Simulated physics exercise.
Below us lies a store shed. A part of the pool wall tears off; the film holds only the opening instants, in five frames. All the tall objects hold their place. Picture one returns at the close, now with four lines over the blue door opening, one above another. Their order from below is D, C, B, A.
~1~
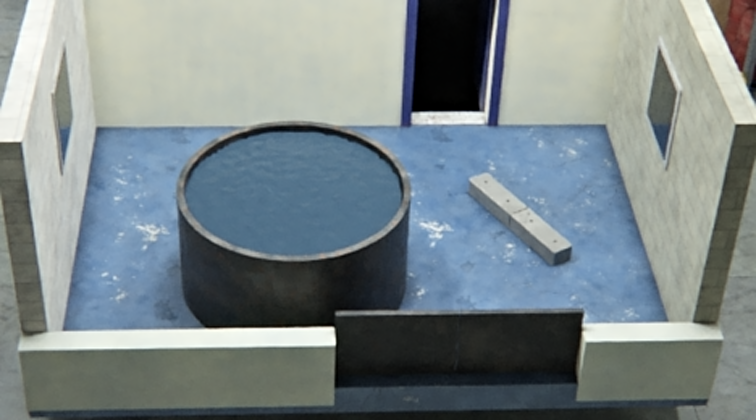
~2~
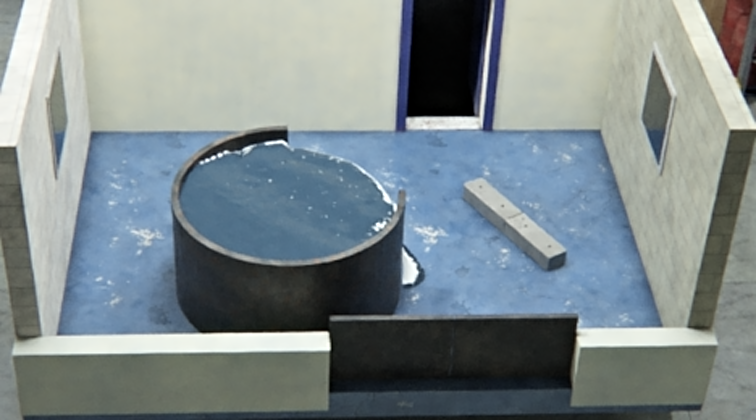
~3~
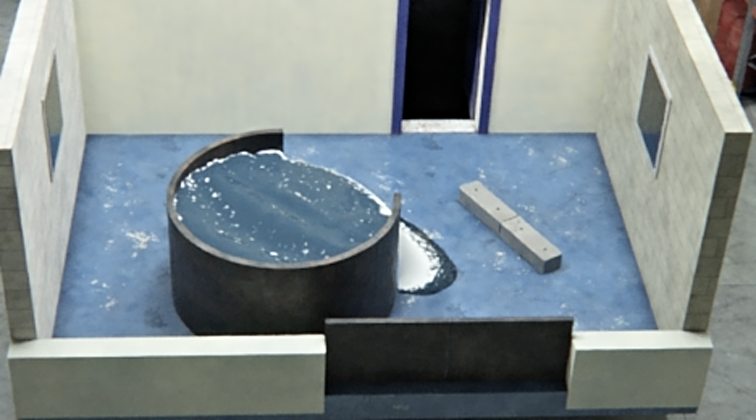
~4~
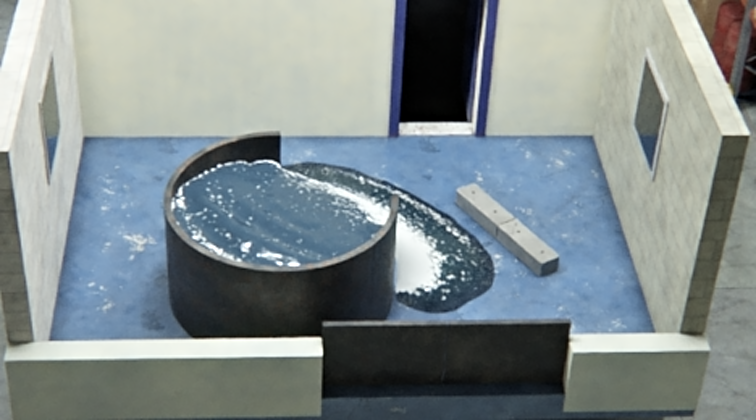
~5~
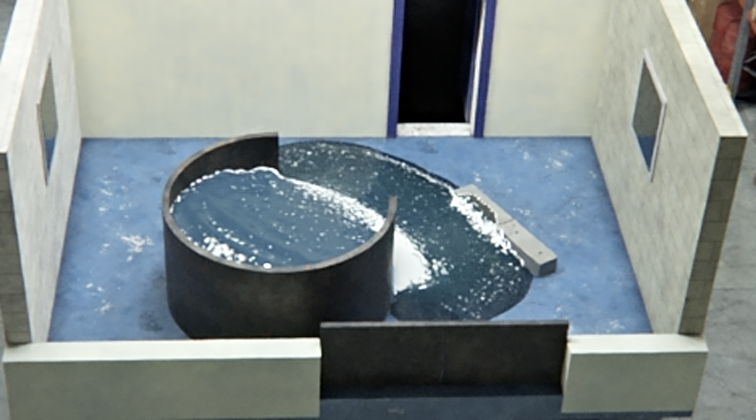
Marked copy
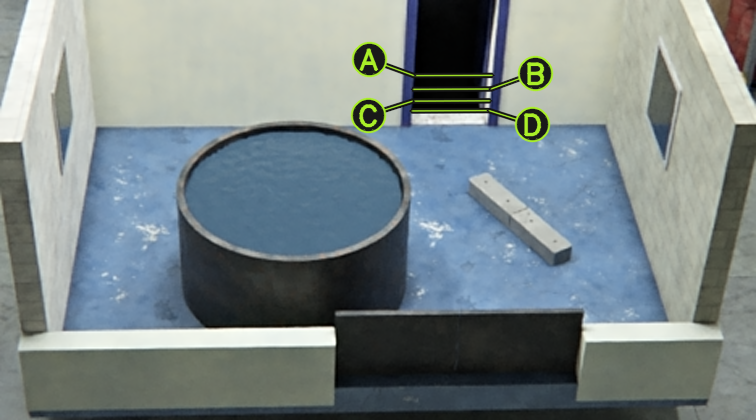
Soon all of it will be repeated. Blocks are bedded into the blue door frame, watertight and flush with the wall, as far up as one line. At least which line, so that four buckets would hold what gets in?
Mark B.
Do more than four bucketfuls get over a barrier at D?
Yes.
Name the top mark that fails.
C.
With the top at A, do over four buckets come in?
No.
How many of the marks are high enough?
Two of the four.
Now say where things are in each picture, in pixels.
Water in the pool at rest, its middle at (294, 193); foot of the blue doorway at (449, 125); shut gate at (459, 322).
Water covers 2 % of the ground and shows as far out as (406, 281).
Water covers 7 % of the ground and shows as far out as (447, 277).
Water covers 15 % of the ground and shows as far out as (479, 250).
Water covers 26 % of the ground and shows as far out as (527, 269).
On the marked copy, A at (453, 75); B at (452, 89); C at (451, 100); D at (450, 110); from the bottom up D, C, B, A.
With A, nothing gets over.
With B, a splash gets over, under a bucket.
With C, about 9 bucketfuls get in.
With D, dozens of bucketfuls pour in.
